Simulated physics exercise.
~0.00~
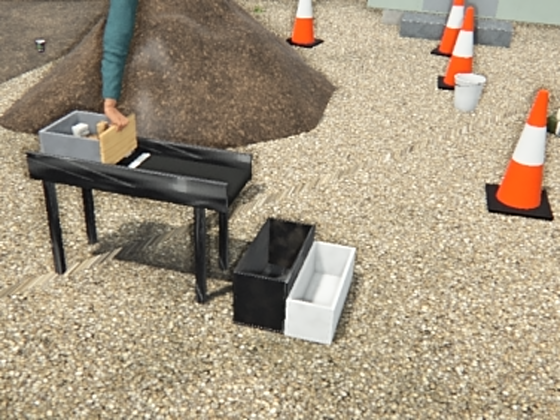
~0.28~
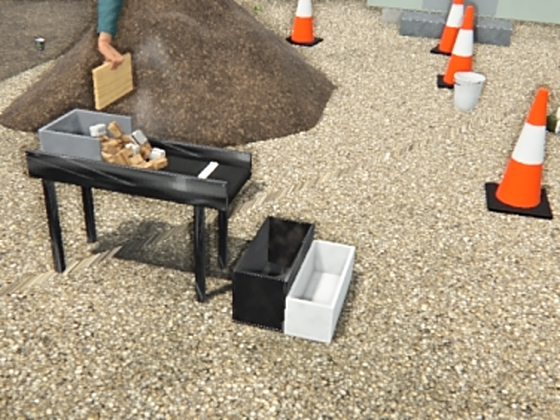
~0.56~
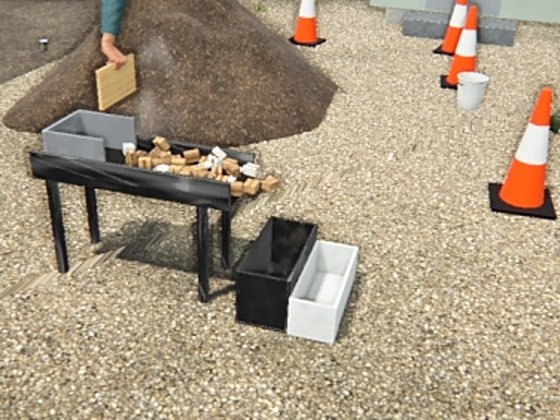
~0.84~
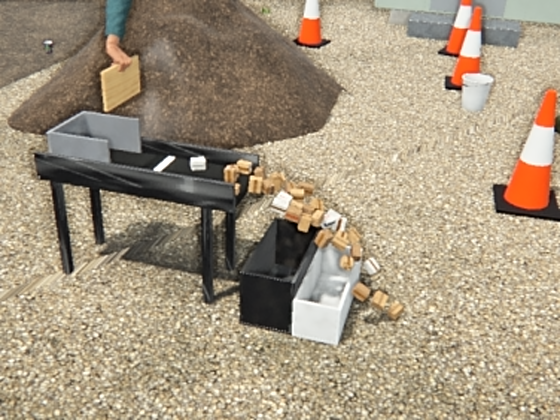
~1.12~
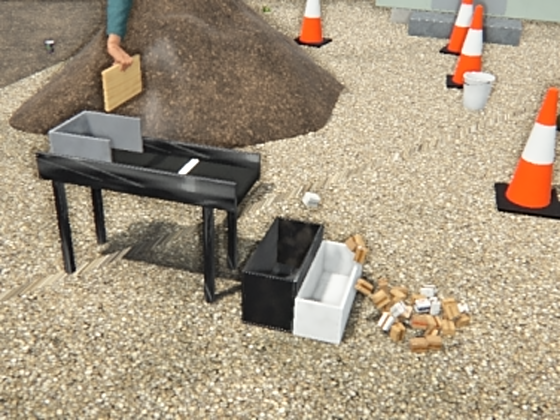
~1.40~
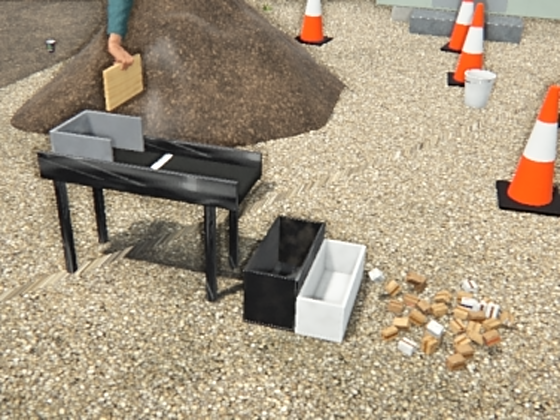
At the start, a hand holds a tan board against a grey pen on a black table-like belt, with a black tote and a white box on the gravel below its right end. The hand lifts the board away, and small brown and white blocks spill out of the pen. They spread along the belt to the right and begin tipping off its end. The blocks stream through the air over both containers, tumbling as they fall. They land on the gravel past the white box, and finally all lie scattered there, leaving the belt clear.
